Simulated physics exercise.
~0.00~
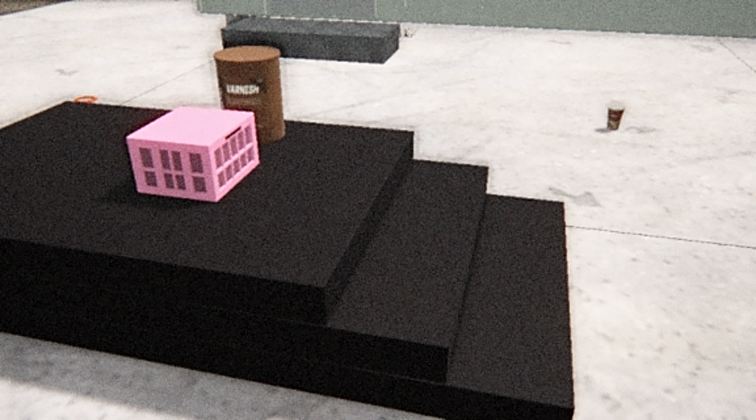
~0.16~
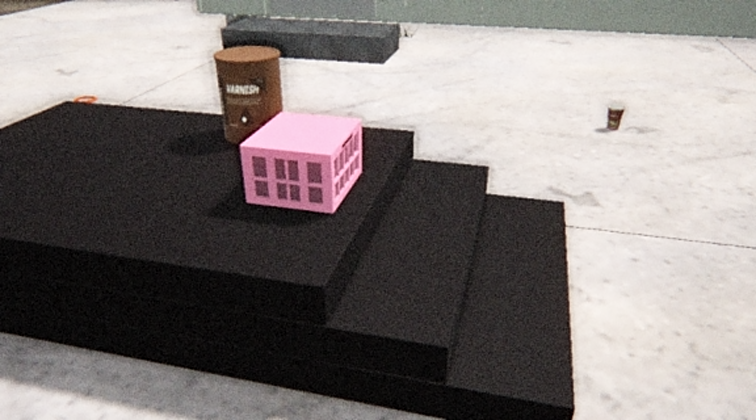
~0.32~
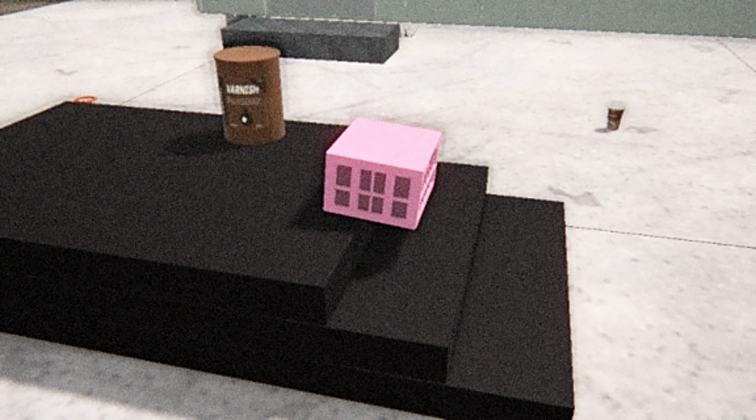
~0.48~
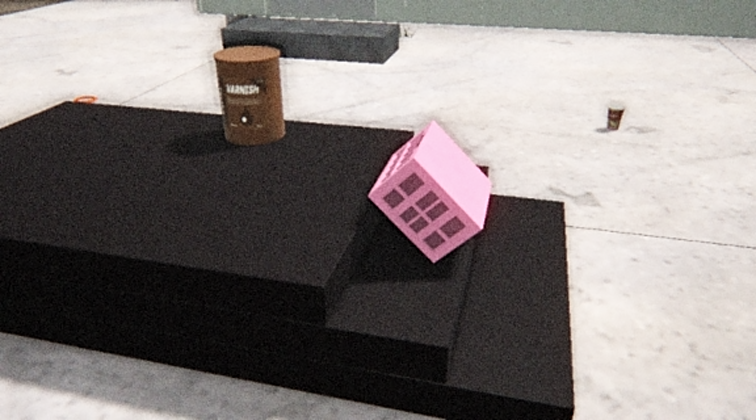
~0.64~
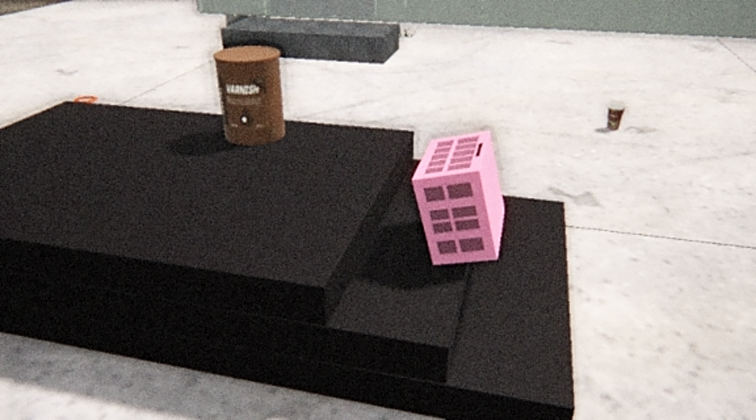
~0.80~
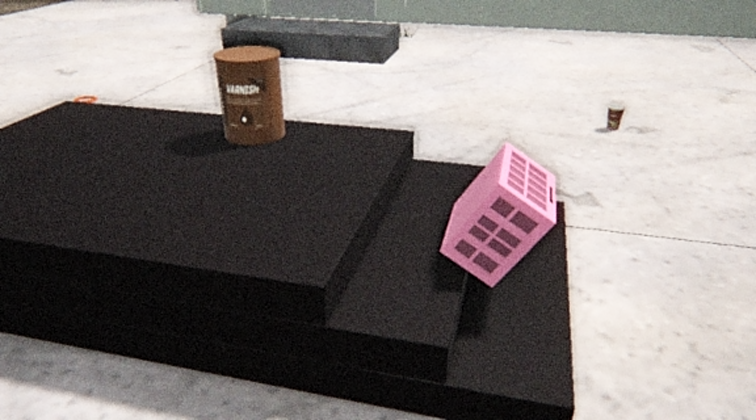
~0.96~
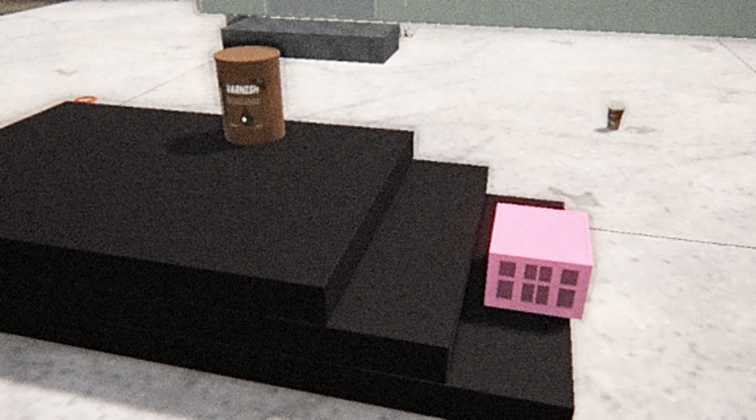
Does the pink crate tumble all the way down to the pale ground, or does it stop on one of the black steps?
It stops on one of the black steps. After tipping off the top level and rolling over, it ends partway down on the lowest step, short of the pale ground.
